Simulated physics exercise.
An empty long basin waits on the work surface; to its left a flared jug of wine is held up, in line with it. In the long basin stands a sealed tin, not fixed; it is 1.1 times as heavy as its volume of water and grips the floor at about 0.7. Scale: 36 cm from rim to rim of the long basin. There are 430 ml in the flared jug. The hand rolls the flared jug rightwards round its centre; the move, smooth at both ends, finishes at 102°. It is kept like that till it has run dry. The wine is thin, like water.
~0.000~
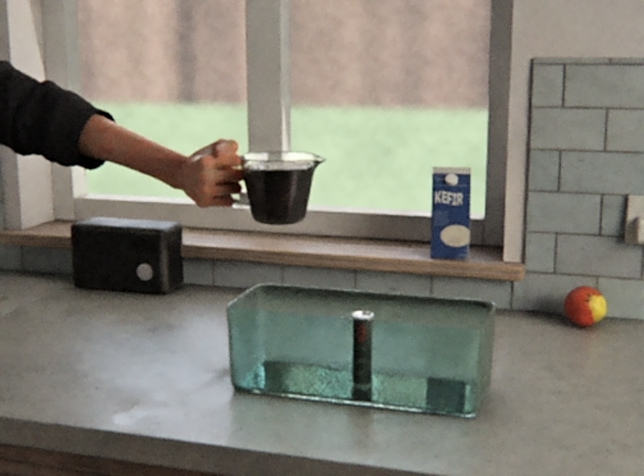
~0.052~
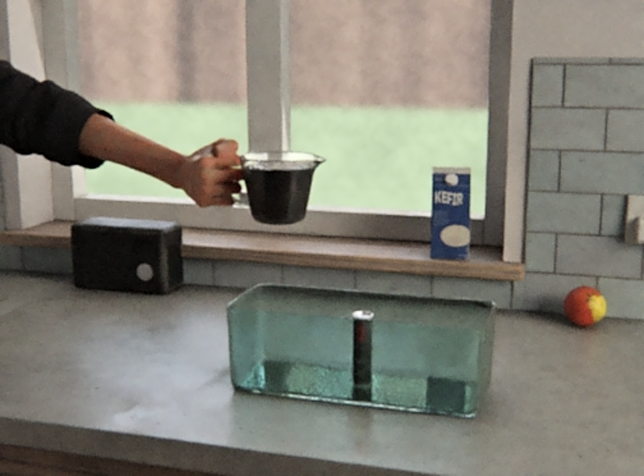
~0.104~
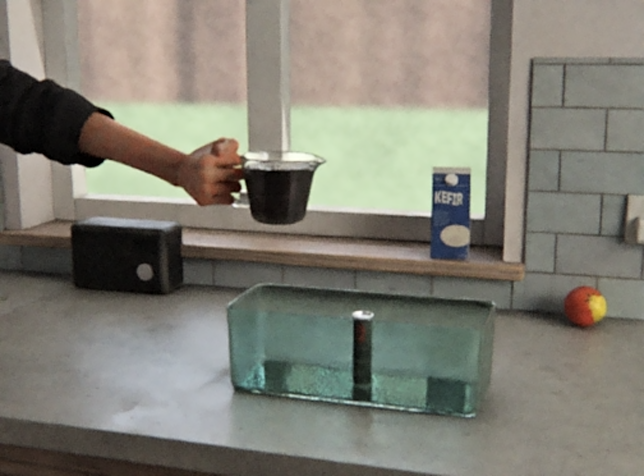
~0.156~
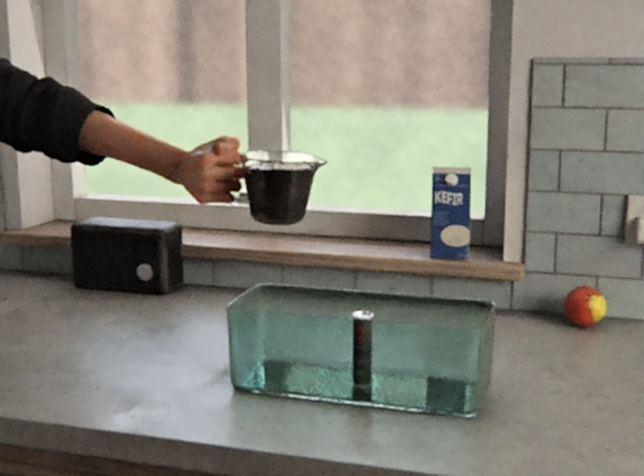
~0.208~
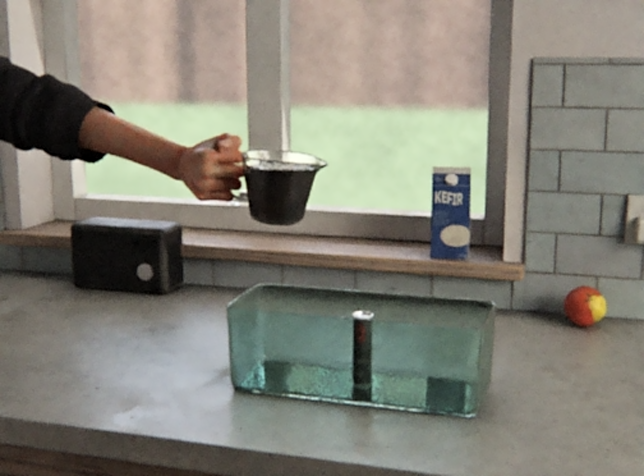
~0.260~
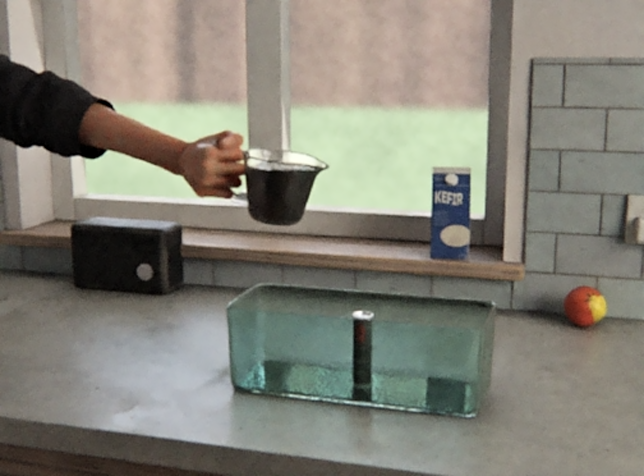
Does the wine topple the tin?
It stays up.
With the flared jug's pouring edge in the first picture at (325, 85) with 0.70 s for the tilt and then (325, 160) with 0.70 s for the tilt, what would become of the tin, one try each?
First it remains upright; then it topples.
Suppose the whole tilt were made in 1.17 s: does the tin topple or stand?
Then it stays up.
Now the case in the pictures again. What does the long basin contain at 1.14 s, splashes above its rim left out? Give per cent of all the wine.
Near 70 in a hundred.
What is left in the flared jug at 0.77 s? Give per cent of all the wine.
About 72 per cent.
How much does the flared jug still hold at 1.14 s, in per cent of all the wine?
Some 14 per cent.
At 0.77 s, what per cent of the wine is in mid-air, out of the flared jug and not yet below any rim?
About 20 per cent.
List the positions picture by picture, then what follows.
In the first frame, it leans 0°; its right rim is at (326, 159); the wine meets the walls at (248, 164) and (315, 167); the long basin's rim runs from (242, 296) to (490, 317); the tin's top is at (363, 318).
In the second frame, it leans 0°; its right rim is at (326, 160); the wine meets the walls at (248, 164) and (315, 167).
In the third frame, it leans 1°; its right rim is at (326, 161); the wine meets the walls at (248, 164) and (315, 168).
In the fourth frame, it leans 3°; its right rim is at (327, 162); the wine meets the walls at (249, 164) and (316, 168).
In the fifth frame, it leans 5°; its right rim is at (328, 164); the wine meets the walls at (250, 164) and (317, 169).
In the sixth frame, it leans 8°; its right rim is at (329, 167); the wine meets the walls at (251, 165) and (318, 169).
After 0.77 s the tilt is 56° and 72 per cent is still to pour; the tin stands where it began.
After 1.14 s the tilt is 91° and 14 per cent is still to pour; the tin stands where it began.
After 1.53 s the tilt is 102° and 0 per cent is still to pour; the tin stands where it began.
After 1.95 s the tilt is 102° and 0 per cent is still to pour; the tin stands where it began.
In the end the tin stands where it began.
